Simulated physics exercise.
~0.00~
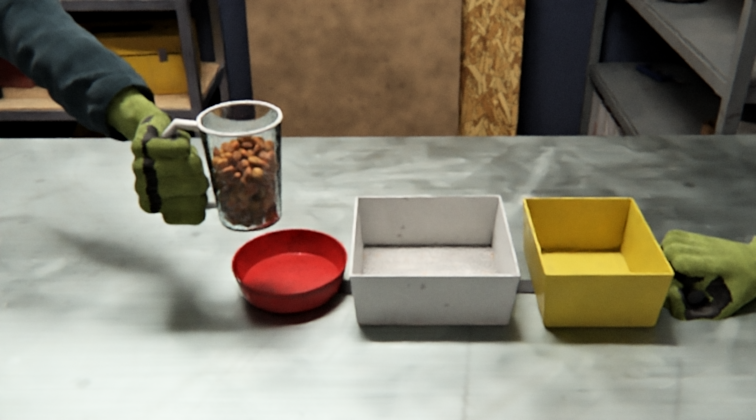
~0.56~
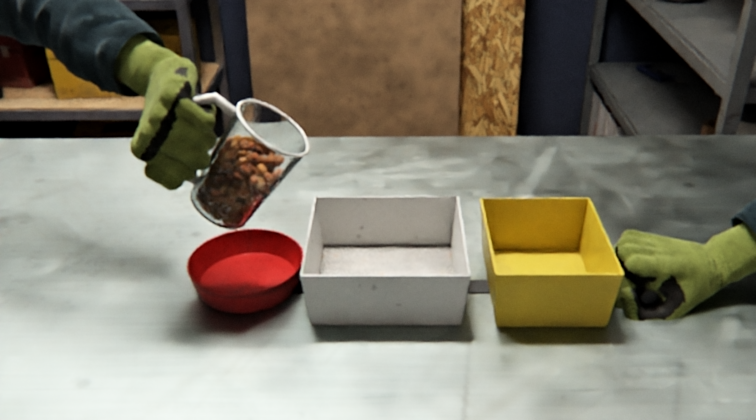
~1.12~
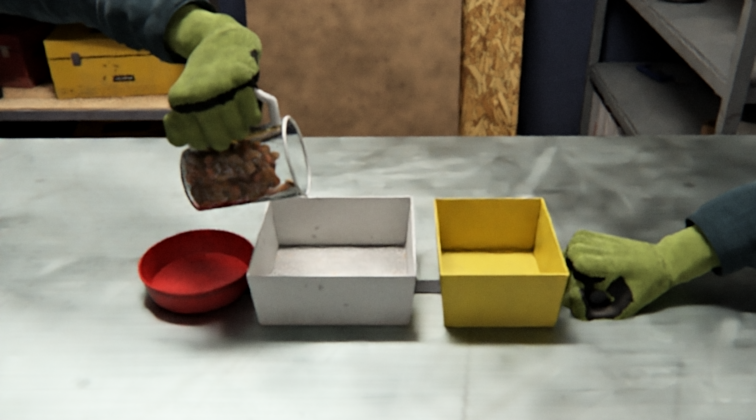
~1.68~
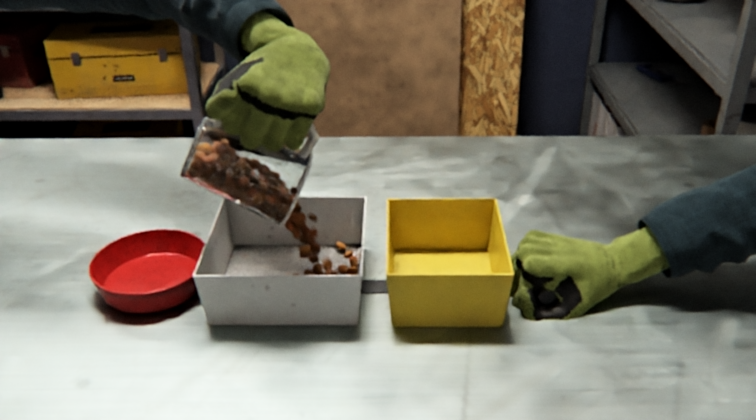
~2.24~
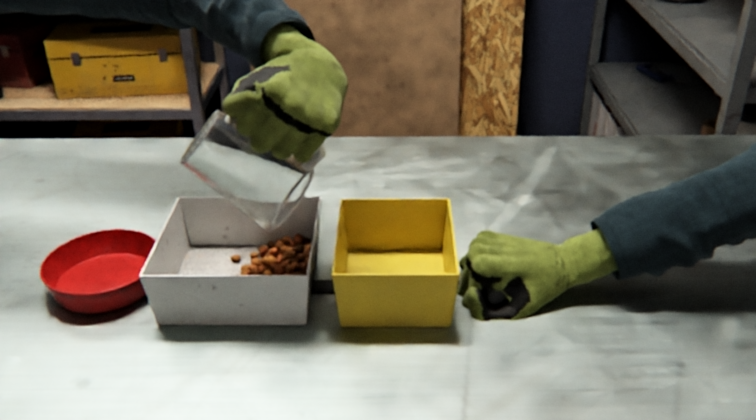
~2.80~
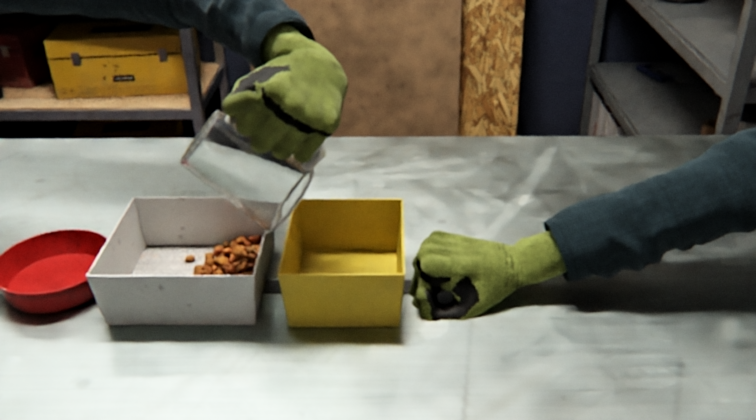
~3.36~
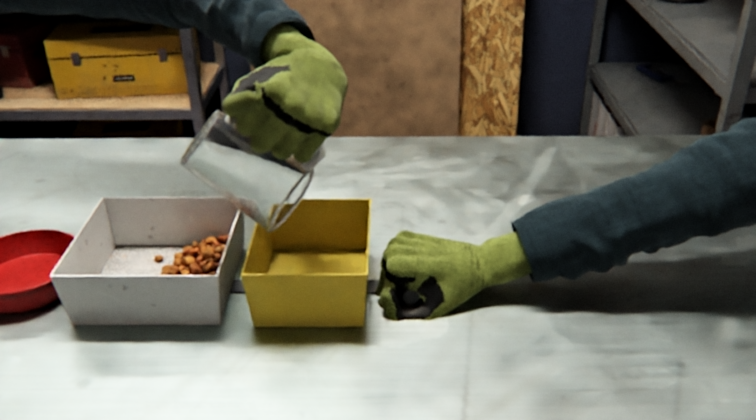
A gloved hand tips a clear cup, pouring brown pieces into the white tin sliding left.
